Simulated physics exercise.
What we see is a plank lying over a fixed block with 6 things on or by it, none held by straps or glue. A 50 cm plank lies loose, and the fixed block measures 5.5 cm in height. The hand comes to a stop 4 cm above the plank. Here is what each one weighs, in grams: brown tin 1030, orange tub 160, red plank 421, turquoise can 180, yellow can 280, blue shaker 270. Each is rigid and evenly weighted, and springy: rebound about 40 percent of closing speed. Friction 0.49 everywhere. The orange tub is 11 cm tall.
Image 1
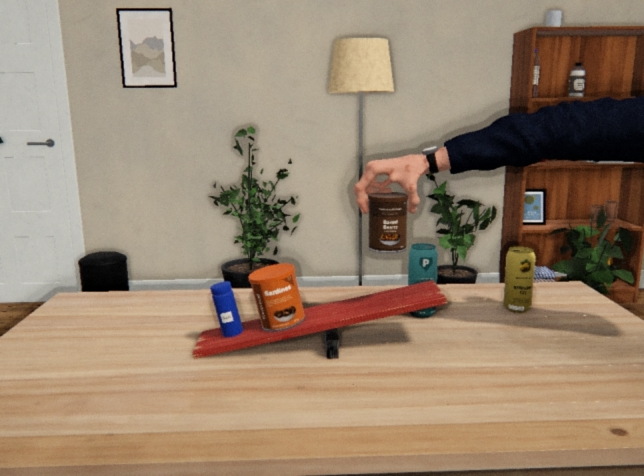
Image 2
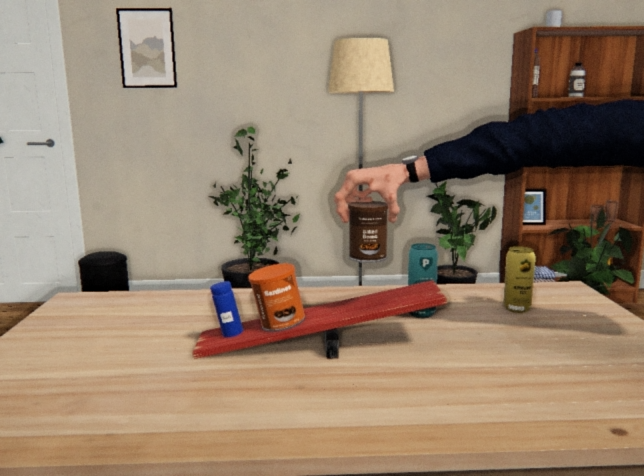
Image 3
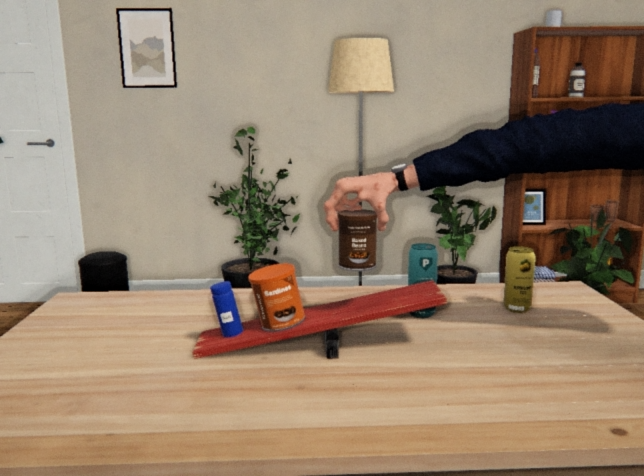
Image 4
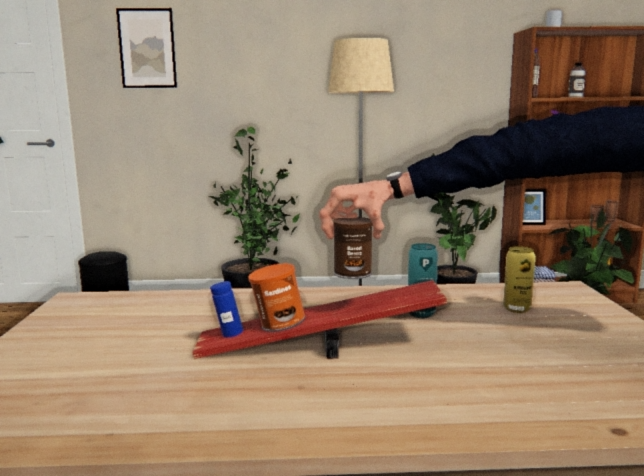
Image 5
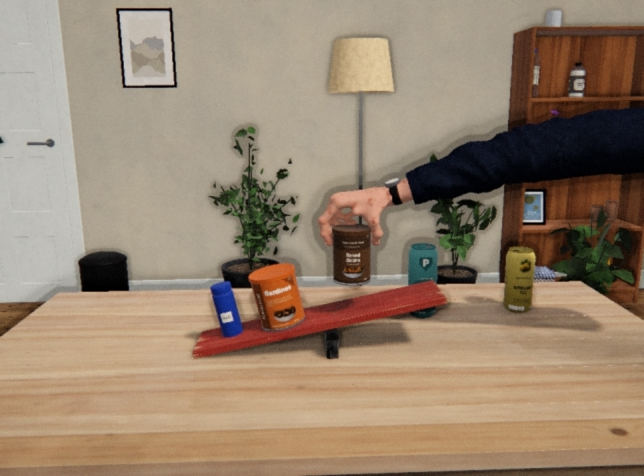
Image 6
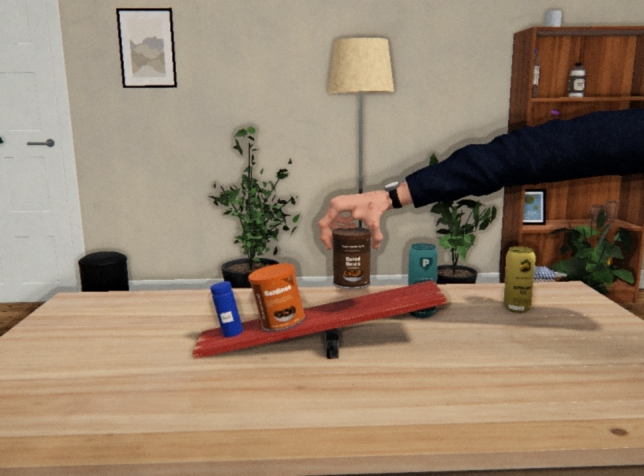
On a wooden table, a hand lowered a brown tin leftward and down until it hovered just above a tilted red plank, while the orange tub and blue shaker on its low end stayed still.
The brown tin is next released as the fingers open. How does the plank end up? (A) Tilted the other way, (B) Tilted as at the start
Tilted as at the start.
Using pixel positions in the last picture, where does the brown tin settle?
End position: Roughly (342, 283).
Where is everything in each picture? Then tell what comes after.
In the first picture, 10 cm still to go; brown tin (388, 222); orange tub (278, 297).
In the second picture, 6 cm still to go; brown tin (368, 231); turquoise can (422, 281).
In the third picture, 4 cm still to go; brown tin (357, 240); blue shaker (227, 309).
In the fourth picture, 2 cm still to go; brown tin (353, 247); red plank (319, 318).
In the fifth picture, 1 cm still to go; brown tin (352, 254); yellow can (519, 280).
Poised above the raised end; brown tin (352, 258); orange tub (278, 297), in the sixth picture.
Then, 0.40 s on from there, plank at 12°, leaning as at the start; brown tin 18° off upright near (341, 282); blue shaker 11° off upright.
Then, 0.70 s on from there, plank at 12°, leaning as at the start; brown tin 12° off upright near (343, 283); blue shaker on its side.
In the end, plank at 12°, leaning as at the start; toppled on the table or plank, blue shaker; not toppled but over 4 cm from the start, brown tin; the other 4 under 4 cm from the start. At the end, from the last picture's camera, brown tin near (342, 284). The plank ends as it began.
